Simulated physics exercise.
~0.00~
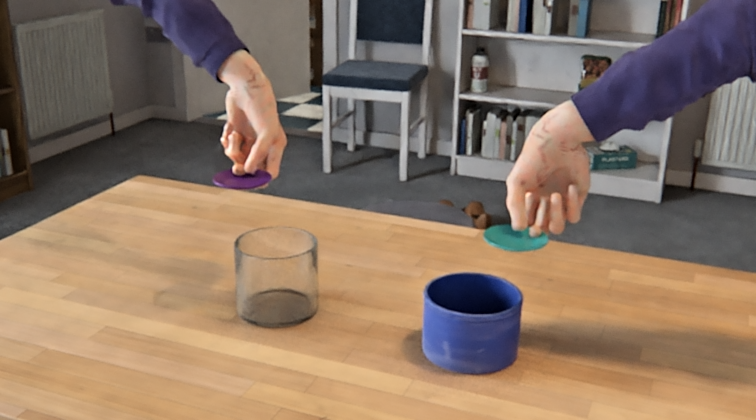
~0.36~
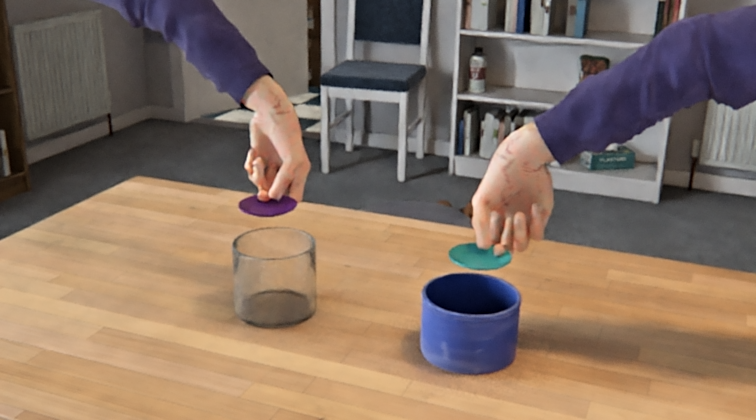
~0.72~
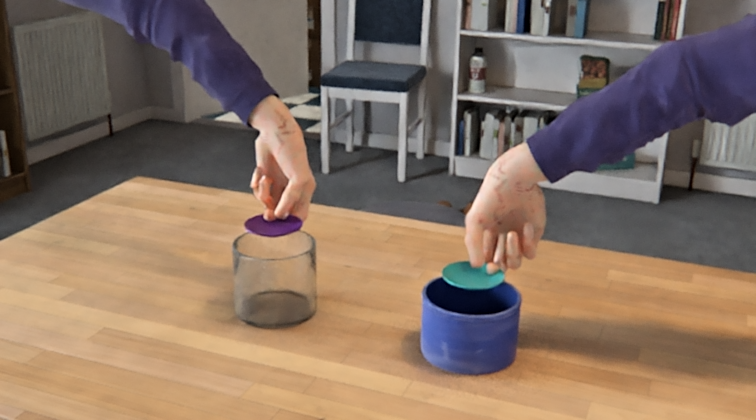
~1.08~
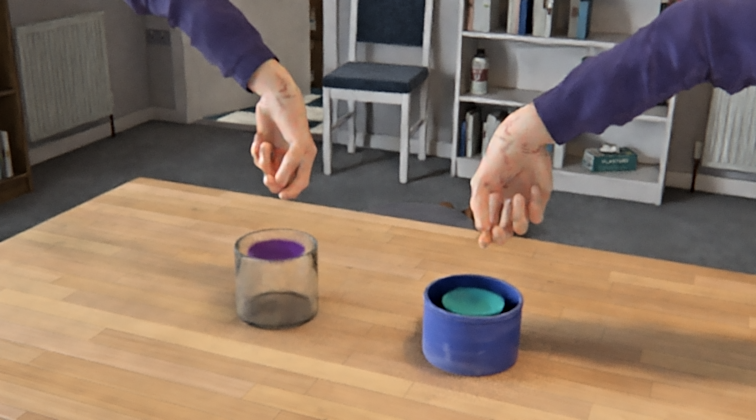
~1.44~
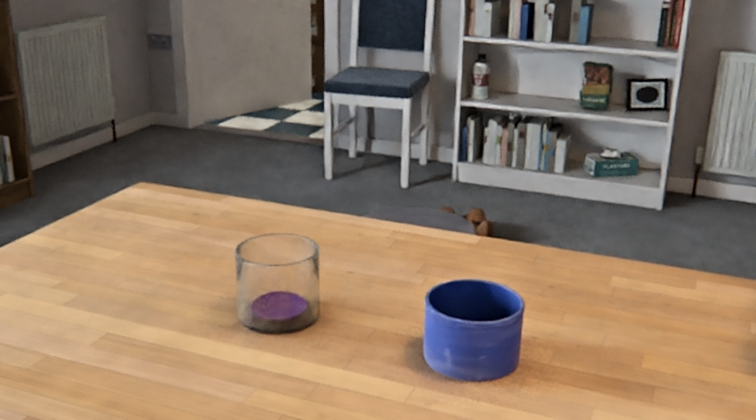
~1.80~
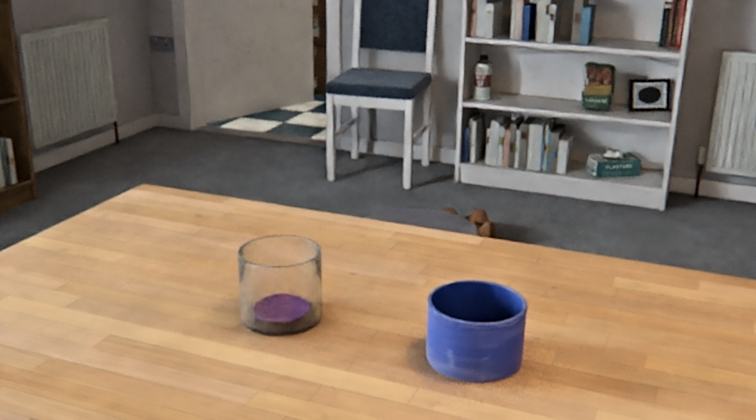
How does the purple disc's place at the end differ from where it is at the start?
At the start the purple disc is held in a hand above and slightly to the left of the clear glass. By the end it has moved down and a little to the right, and lies inside at the bottom of the glass.
